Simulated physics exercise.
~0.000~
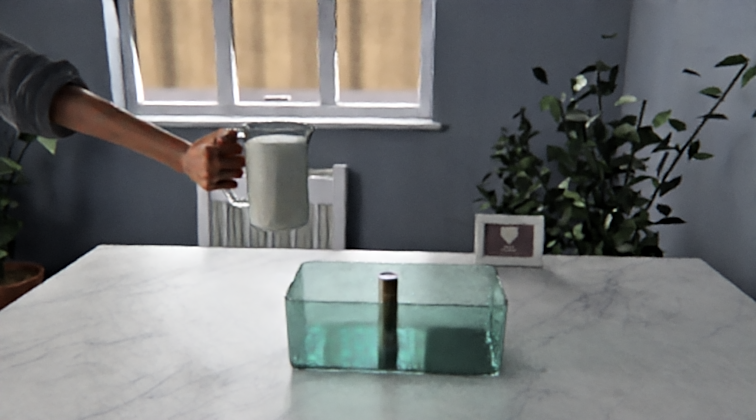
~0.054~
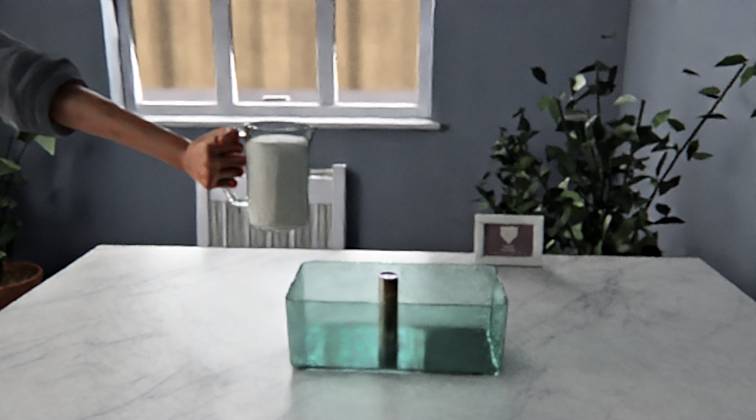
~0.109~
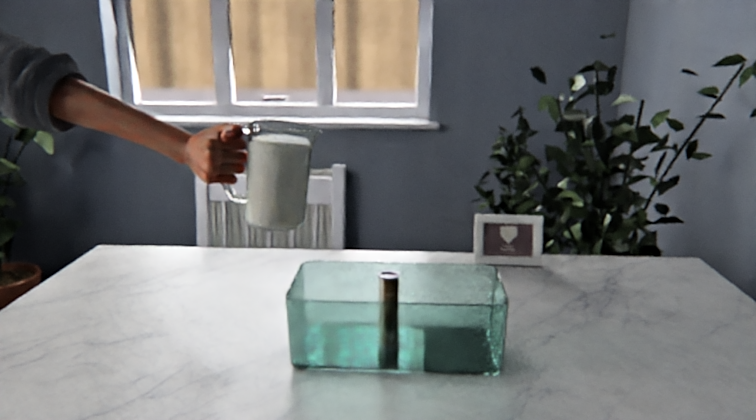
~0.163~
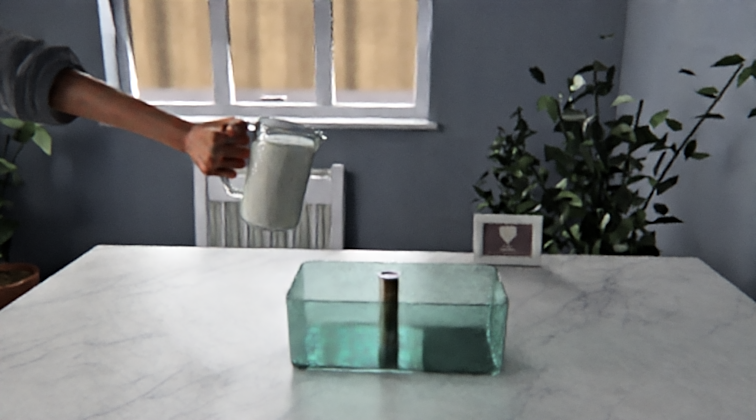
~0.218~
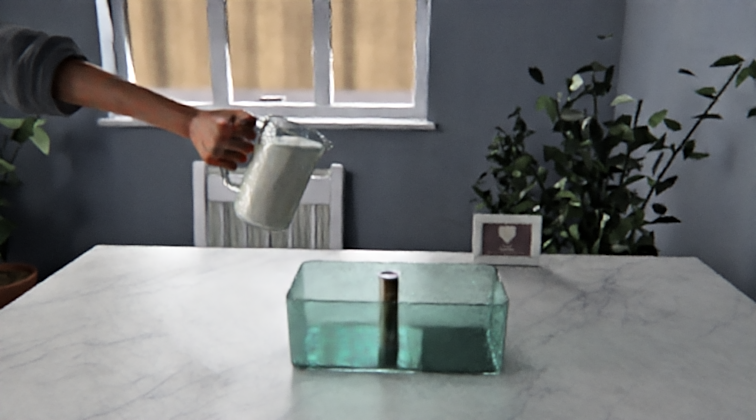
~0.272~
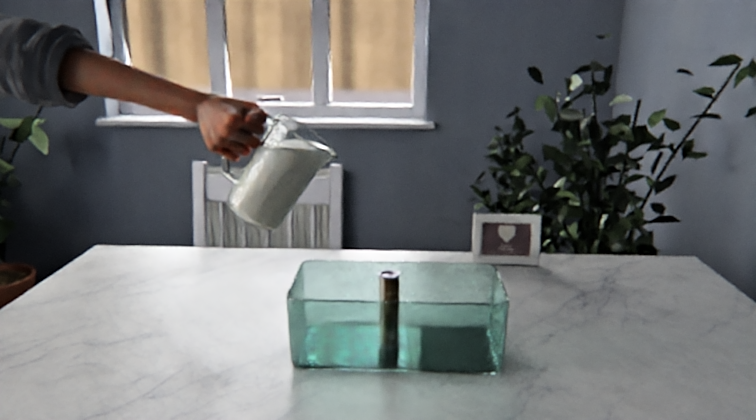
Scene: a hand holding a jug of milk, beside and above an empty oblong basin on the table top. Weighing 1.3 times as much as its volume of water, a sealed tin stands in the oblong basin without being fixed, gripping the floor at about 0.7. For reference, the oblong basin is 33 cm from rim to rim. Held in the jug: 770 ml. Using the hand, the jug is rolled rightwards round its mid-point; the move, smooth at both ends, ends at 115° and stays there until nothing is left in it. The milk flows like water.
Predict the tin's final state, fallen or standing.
My bet is it capsizes.
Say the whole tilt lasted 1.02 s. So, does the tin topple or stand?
After the tilt, the tin has tipped over.
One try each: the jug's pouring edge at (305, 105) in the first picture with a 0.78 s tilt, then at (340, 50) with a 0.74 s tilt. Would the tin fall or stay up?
Trial 1 - tin tips; trial 2 - tin stays standing.
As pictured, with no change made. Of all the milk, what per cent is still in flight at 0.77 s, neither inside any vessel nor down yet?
About 22 per cent.
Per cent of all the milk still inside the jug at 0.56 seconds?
Near 66 in a hundred.
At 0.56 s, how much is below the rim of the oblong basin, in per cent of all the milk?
Near 8 in a hundred.
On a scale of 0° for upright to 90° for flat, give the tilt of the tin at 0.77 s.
I'd say it's tipped close to 0 degrees.
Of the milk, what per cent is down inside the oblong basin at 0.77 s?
The fraction sits near 62 in a hundred.
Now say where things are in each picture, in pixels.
Tilt 0°; pouring edge (315, 127); surface from (248, 139) to (308, 140); the oblong basin's rim runs from (293, 280) to (501, 286); the tin's top is at (388, 278), in the first picture.
Tilt 2°; pouring edge (317, 128); surface from (249, 139) to (308, 141), in the second picture.
Tilt 6°; pouring edge (321, 131); surface from (253, 137) to (311, 142), in the third picture.
Tilt 13°; pouring edge (327, 137); surface from (256, 144) to (316, 143), in the fourth picture.
Tilt 23°; pouring edge (333, 146); surface from (254, 157) to (324, 146), in the fifth picture.
Tilt 34°; pouring edge (338, 157); surface from (249, 163) to (333, 149), in the sixth picture.
Then, 0.56 s in, the tilt is 99° and 67 per cent is still to pour; the tin stands where it began.
Then, 0.77 s in, the tilt is 115° and 17 per cent is still to pour; the tin stands 2 cm from where it began.
Then, 1.00 s in, the tilt is 115° and 1 per cent is still to pour; the tin leans 30°.
Then, 1.24 s in, the tilt is 115° and 0 per cent is still to pour; the tin lies on its side.
Finally, the tin lies on its side.
